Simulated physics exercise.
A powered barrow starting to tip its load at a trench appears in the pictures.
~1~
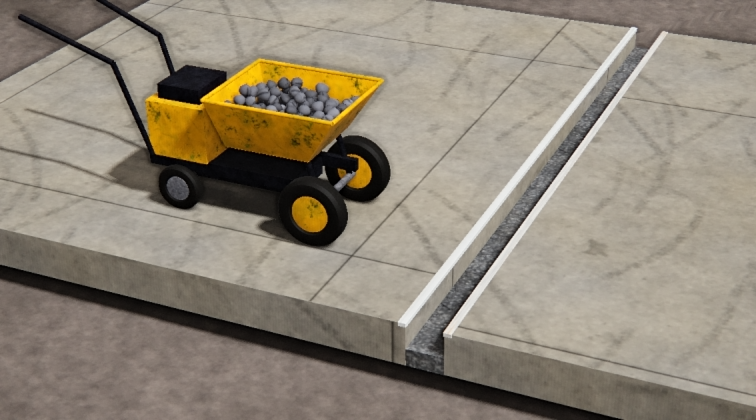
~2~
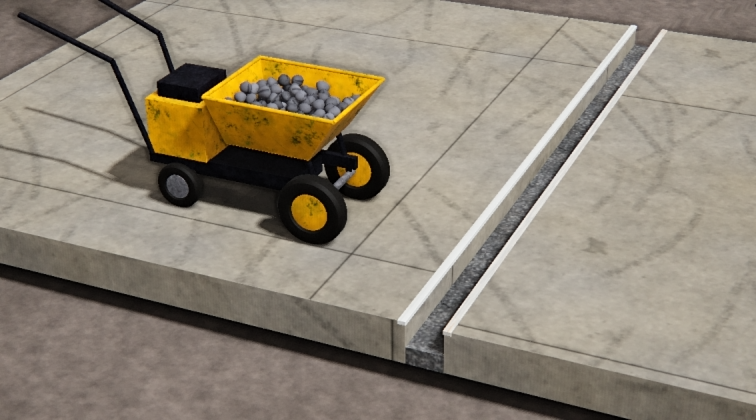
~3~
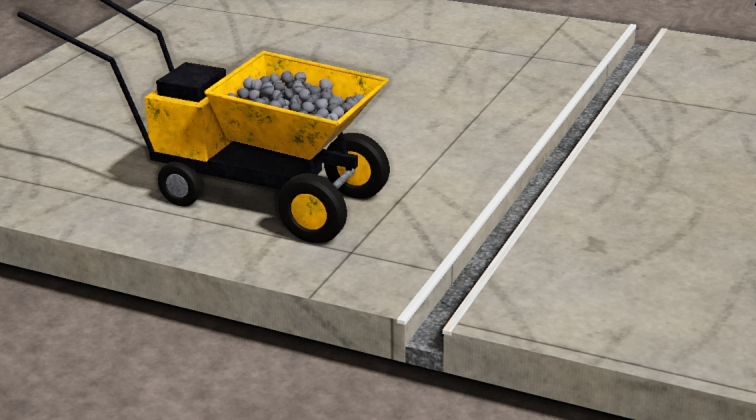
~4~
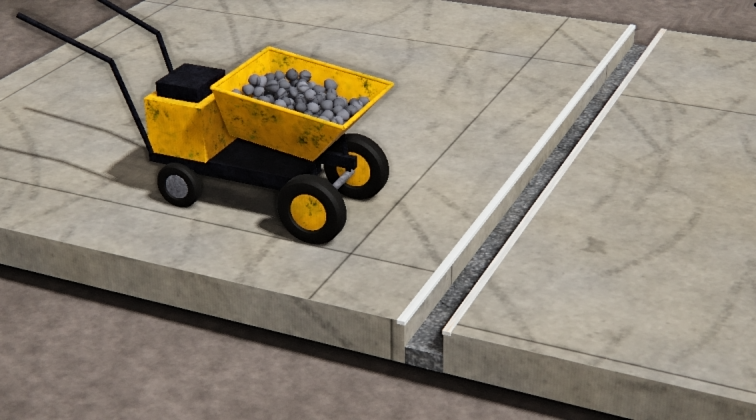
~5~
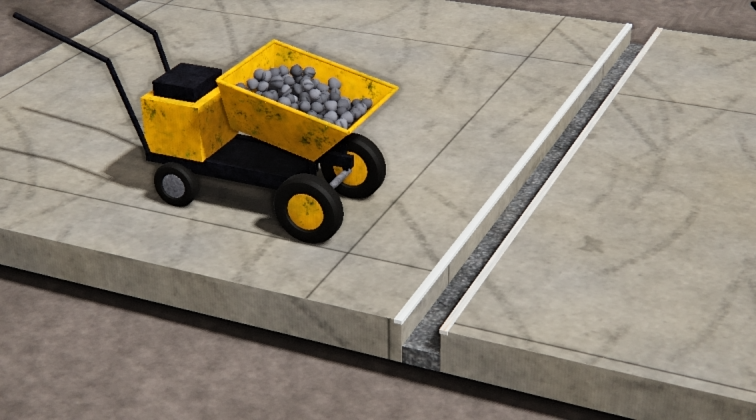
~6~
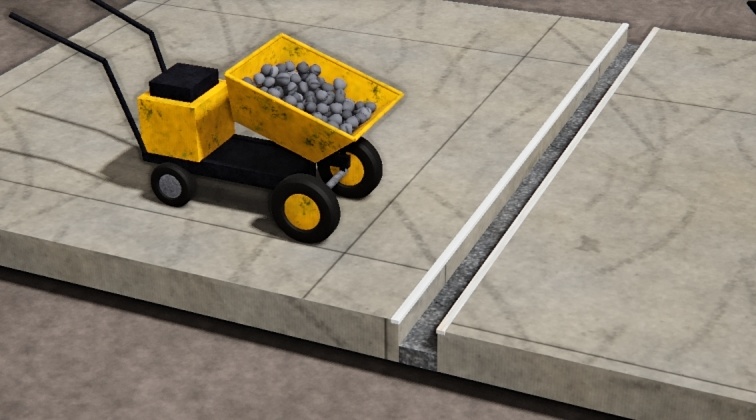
To begin with, a yellow powered barrow loaded with round grey cobbles stands on a concrete slab, its skip level, left of a narrow trench with pale edges. The skip then gradually tilts forward toward the right, its back rising clear of the body, while the cobbles stay inside.
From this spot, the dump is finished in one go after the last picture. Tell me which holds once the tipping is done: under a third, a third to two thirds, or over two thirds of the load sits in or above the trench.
Most likely the part landing in the trench will be one third to two thirds.
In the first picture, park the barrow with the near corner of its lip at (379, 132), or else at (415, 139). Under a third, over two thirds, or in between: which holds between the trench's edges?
At the first place one to two thirds, at the second less than a third.
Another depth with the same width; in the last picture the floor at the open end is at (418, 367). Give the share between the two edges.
The share would be close to 70 percent.
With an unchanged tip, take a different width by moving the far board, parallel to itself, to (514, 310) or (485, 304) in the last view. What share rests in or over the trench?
Close to 70 per cent in the first, close to 70 per cent in the second.
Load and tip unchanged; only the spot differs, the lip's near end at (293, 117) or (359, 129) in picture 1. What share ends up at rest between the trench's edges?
The shares come out close to 30 and 60 per cent, in that order.
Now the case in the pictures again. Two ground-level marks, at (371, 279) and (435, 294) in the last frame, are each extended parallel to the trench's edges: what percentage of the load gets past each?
I'd say about 100 and about 40 in a hundred.
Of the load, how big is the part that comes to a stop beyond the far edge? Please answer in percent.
It comes to 10 per cent or so.
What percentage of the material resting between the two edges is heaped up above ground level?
25 per cent or thereabouts.
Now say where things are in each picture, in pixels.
In the first frame, lip of the skip near (332, 124), level; top of the load near (275, 109), round cobbles; first edge of the trench near (426, 292); far edge near (470, 302), the trench under half as wide as the skip, and about half as deep as wide.
In the second frame, lip of the skip near (333, 123), level; top of the load near (276, 107).
In the third frame, lip of the skip near (337, 124), tipped barely; top of the load near (277, 95).
In the fourth frame, lip of the skip near (343, 128), tipped a little; top of the load near (281, 94).
In the fifth frame, lip of the skip near (348, 133), tipped a little; top of the load near (277, 83).
In the sixth frame, lip of the skip near (354, 140), tipped clearly; top of the load near (283, 79); first edge of the trench near (419, 289); far edge near (463, 299).
Shortly afterwards, skip tipped steeply; the whole lot in the skip.
Next, skip tipped right over; the bulk in the skip; a little short of the trench; only a few in or heaped over the trench; a little falling.
Some moments later, skip tipped right over; near a quarter in the skip; near a quarter short of the trench; near half in or heaped over the trench; a little beyond it.
In the end, skip tipped right over; near a third short of the trench; near half in or heaped over the trench; a little beyond it.
